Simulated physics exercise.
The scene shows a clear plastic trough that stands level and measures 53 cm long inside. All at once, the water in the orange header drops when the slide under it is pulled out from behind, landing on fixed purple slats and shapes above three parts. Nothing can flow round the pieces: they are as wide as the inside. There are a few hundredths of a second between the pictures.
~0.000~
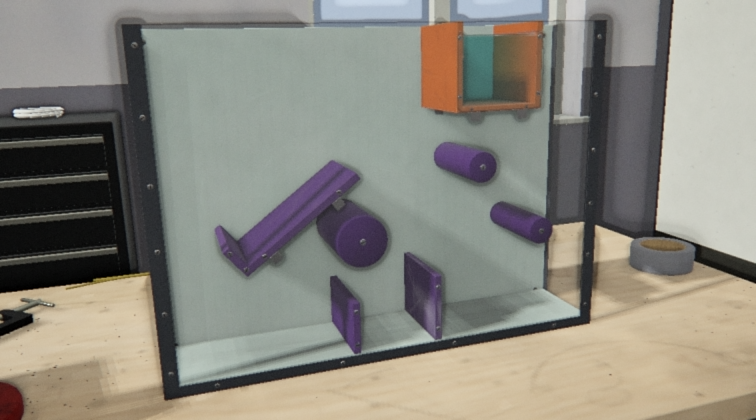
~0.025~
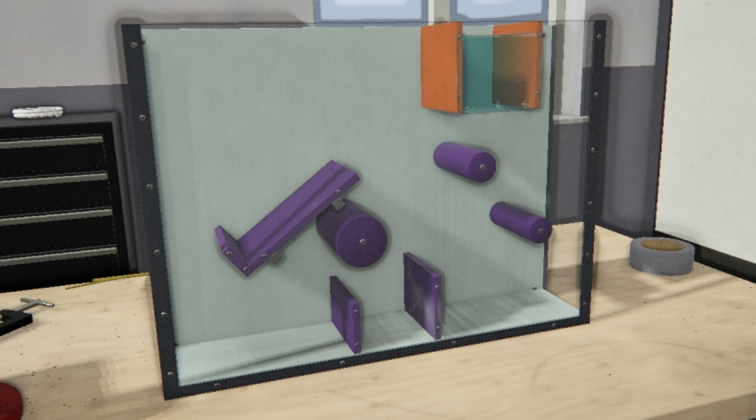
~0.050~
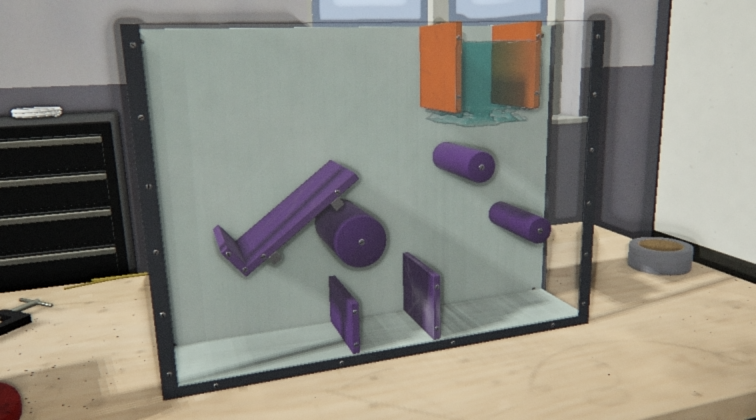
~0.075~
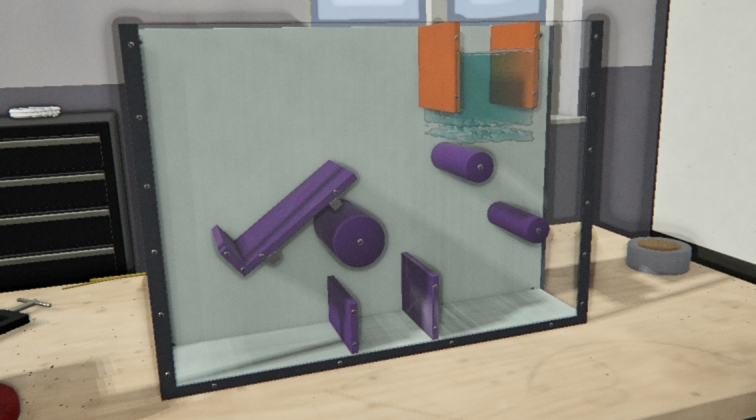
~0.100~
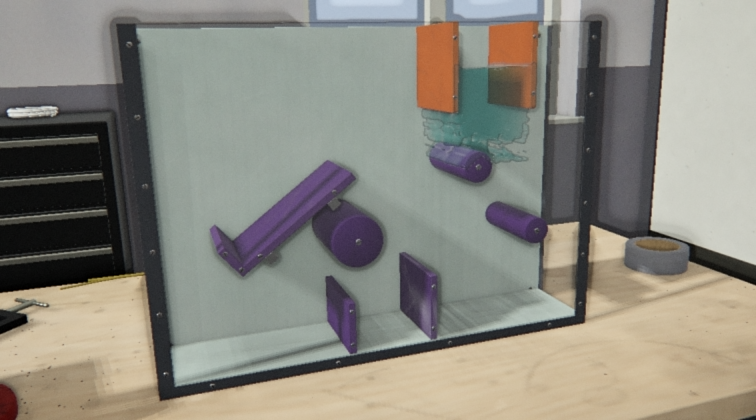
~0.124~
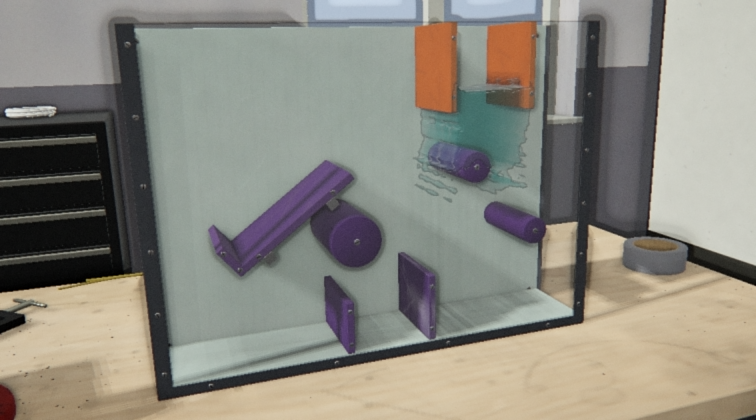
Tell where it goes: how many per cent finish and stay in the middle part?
Roughly 30 per cent stays in the middle part.
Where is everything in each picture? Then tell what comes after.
In the first picture, bottom of the water (472, 106); top (504, 36); the piece under the header is centred near (483, 168); divider tops at (356, 305) and (438, 278).
In the second picture, bottom of the water (498, 112); top (523, 36).
In the third picture, bottom of the water (469, 126); top (502, 42).
In the fourth picture, bottom of the water (473, 143); top (524, 53); below the header it spans (461, 122) to (531, 113).
In the fifth picture, bottom of the water (524, 161); top (523, 69); below the header it spans (459, 140) to (529, 126).
In the sixth picture, bottom of the water (502, 191); top (516, 89); below the header it spans (451, 170) to (527, 137).
After 0.23 s 59 per cent has yet to come down; below, left 0, middle 9, right 32.
After 0.37 s 23 per cent has yet to come down; below, left 1, middle 23, right 54.
After 0.73 s 1 per cent has yet to come down; below, left 3, middle 28, right 67.
In the end the left part holds 3, the middle 28 and the right 68 per cent.
